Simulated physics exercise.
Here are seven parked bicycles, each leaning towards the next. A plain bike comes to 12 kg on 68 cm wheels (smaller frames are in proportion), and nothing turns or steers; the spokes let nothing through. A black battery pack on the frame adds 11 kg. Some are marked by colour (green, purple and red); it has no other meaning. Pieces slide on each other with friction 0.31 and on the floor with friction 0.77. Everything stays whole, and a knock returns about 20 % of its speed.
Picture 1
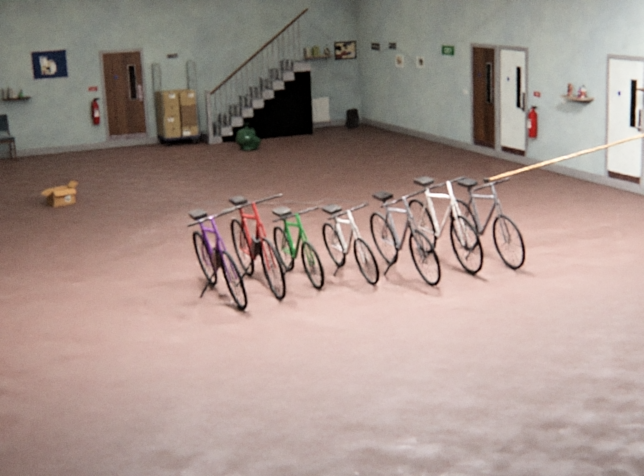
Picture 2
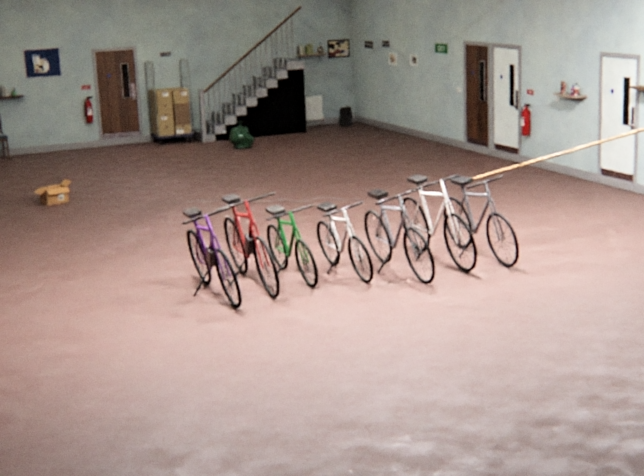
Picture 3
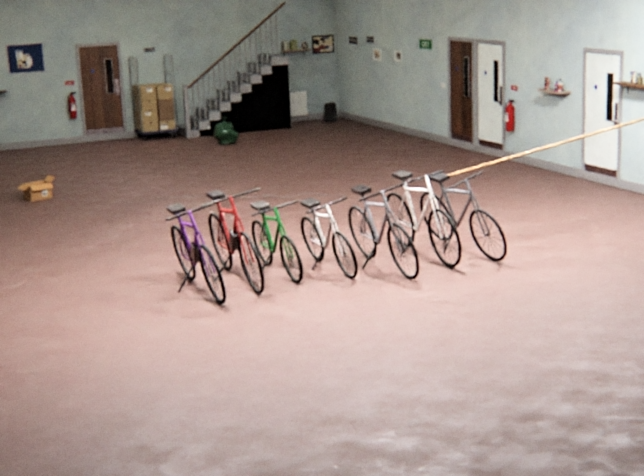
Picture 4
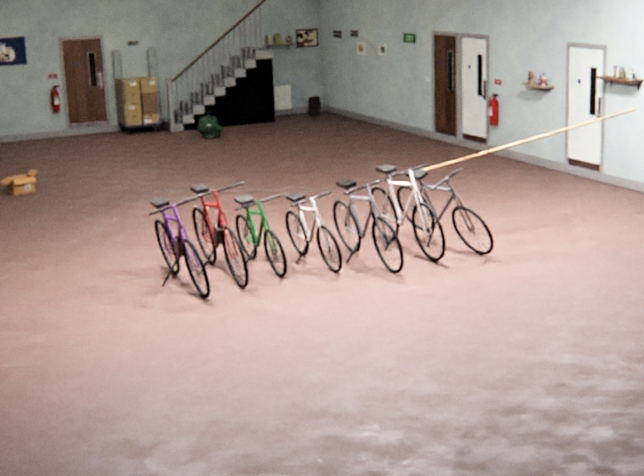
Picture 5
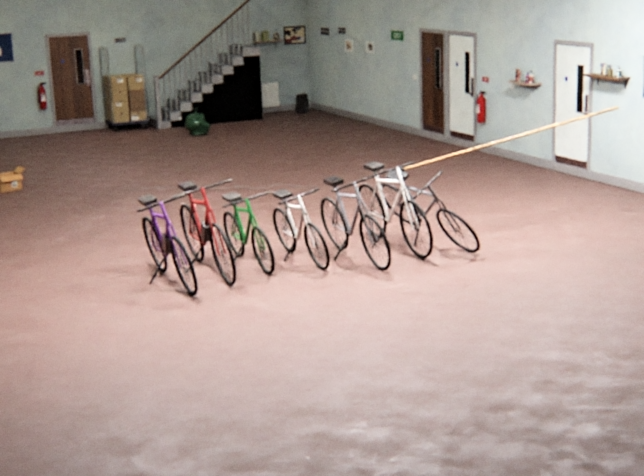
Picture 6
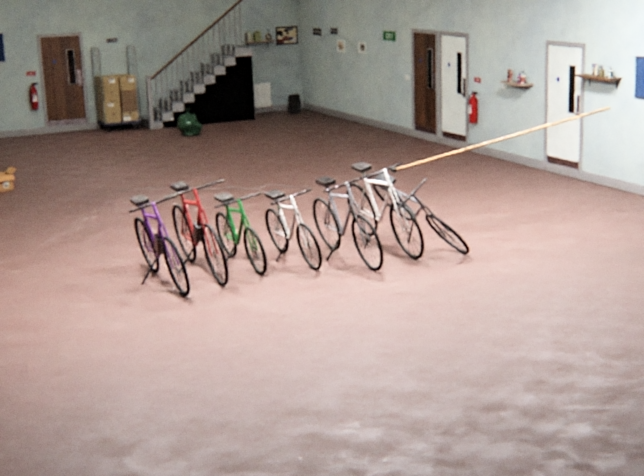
A long wooden pole pushing the rightmost bicycle in a row of seven, leaning it toward its white neighbour in a hall.
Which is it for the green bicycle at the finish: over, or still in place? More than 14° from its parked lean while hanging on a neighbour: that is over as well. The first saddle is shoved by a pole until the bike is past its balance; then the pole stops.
Over.
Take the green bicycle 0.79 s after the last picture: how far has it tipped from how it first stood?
Angle at that time, about 0 degrees.
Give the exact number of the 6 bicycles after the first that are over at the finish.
Count: 4.
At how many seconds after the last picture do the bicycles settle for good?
About 2.0 s.
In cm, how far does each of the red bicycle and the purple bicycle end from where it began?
Red: About 0 cm, purple: About 0 cm.
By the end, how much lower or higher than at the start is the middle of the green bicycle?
Its middle finishes around 0 cm lower.
Then, 0.79 s later than the last frame, 1 of the 6 other bicycles over; green bicycle unmoved.
Then, 1.49 s later than the last frame, 3 of the 6 other bicycles over; green bicycle unmoved.
When it is over, 4 of the 6 other bicycles over; green bicycle tilted 24°; red bicycle unmoved; purple bicycle unmoved. Two left standing. In pixels of the last frame, middles, green bicycle near (221, 232), red bicycle near (196, 226).
